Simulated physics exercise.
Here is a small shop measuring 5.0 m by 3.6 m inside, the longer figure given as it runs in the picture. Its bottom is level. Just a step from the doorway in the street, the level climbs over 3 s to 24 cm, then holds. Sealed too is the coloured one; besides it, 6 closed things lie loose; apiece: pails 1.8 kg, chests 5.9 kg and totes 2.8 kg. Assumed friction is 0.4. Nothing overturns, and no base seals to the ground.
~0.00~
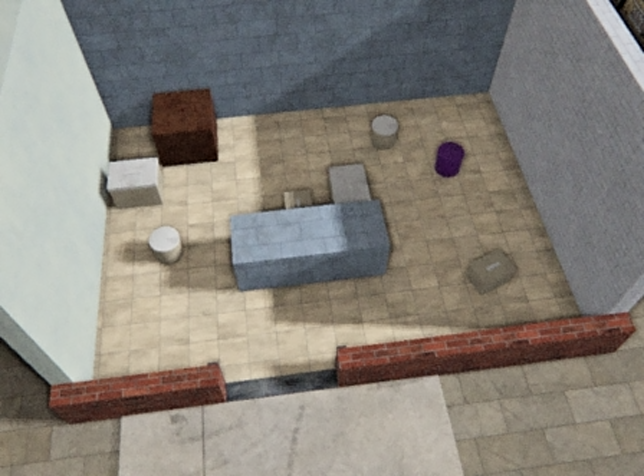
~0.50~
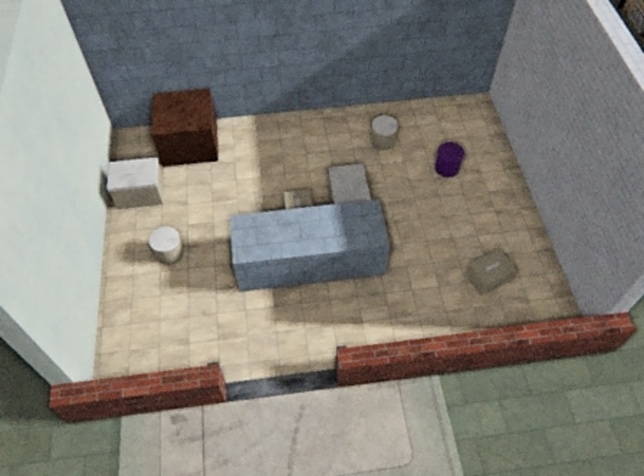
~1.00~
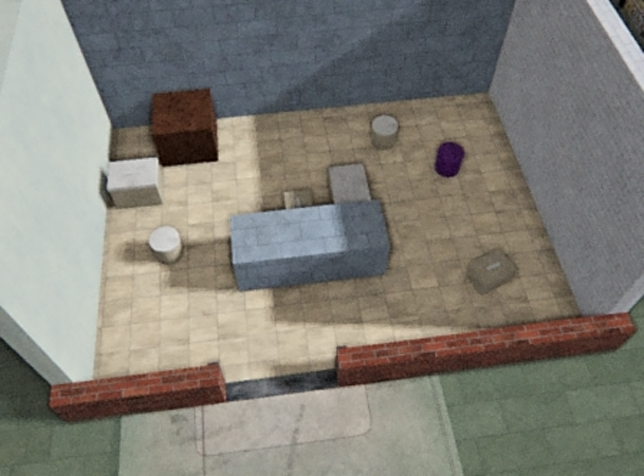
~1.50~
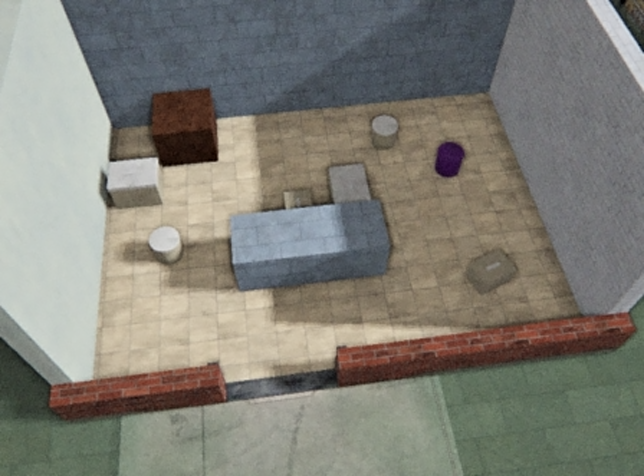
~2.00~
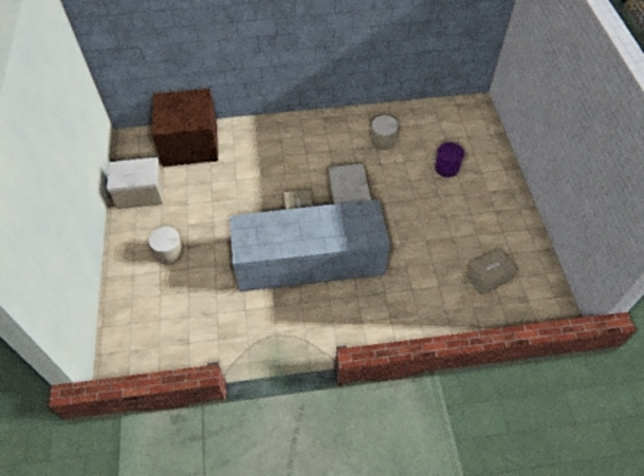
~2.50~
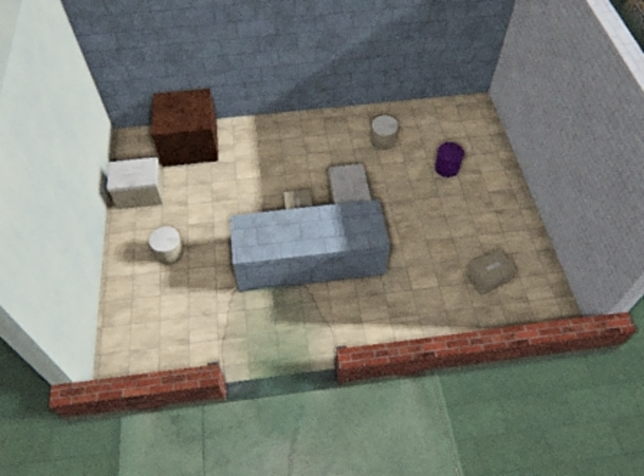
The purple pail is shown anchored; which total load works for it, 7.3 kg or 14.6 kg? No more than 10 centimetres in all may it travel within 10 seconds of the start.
It stays steady with the lesser amount.
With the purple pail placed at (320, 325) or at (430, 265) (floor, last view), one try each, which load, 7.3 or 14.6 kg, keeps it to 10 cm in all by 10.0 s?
In order, no load succeeds and heavier load succeeds alone.
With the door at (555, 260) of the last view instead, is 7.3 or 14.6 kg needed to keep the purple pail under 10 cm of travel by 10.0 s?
For that position, the smaller mass succeeds.
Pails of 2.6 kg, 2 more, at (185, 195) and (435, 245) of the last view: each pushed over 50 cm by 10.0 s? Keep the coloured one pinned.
Taking them in order, the first is beyond the line and the second is inside the line.
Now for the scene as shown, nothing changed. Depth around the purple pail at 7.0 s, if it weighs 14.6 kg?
Around 3 cm.
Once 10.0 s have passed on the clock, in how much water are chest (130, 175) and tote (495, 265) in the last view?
I'd estimate 12 cm for the first and 10 cm for the second.
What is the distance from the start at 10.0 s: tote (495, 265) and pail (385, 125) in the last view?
250 cm, 60 cm.
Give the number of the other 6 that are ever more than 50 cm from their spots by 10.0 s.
It works out to 4.
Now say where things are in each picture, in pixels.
The purple pail at (451, 152), on the bottom; 0.0 m2 under water; 0 of 7 have shifted, in the first frame.
The purple pail at (451, 152) rests on the ground; 0.0 m2 under water; 0 of 7 have shifted, in the second frame.
The purple pail at (451, 152) rests on the ground; water covers 0.0 m2; 0 of 7 have shifted, in the third frame.
The purple pail at (451, 152) rests on the ground; water covers 0.0 m2; 0 of 7 have shifted, in the fourth frame.
The purple pail at (451, 152), on the bottom; water covers 0.3 m2; 0 of 7 have shifted, in the fifth frame.
The purple pail at (451, 152) rests on the ground; water covers 1.0 m2; 0 of 7 have shifted, in the sixth frame.
After 3.5 s the purple pail would be 0 cm from its start with 7.3 kg and 0 cm from its start with 14.6 kg; 0 cm of water round it then.
After 4.5 s the purple pail would be 0 cm from its start with 7.3 kg and 0 cm from its start with 14.6 kg; 0 cm of water round it then.
After 7.0 s the purple pail would be 0 cm from its start with 7.3 kg and 0 cm from its start with 14.6 kg; 3 cm of water round it then.
After 10.0 s the purple pail would be 1 cm from its start with 7.3 kg and 0 cm from its start with 14.6 kg; 7 cm of water round it then.
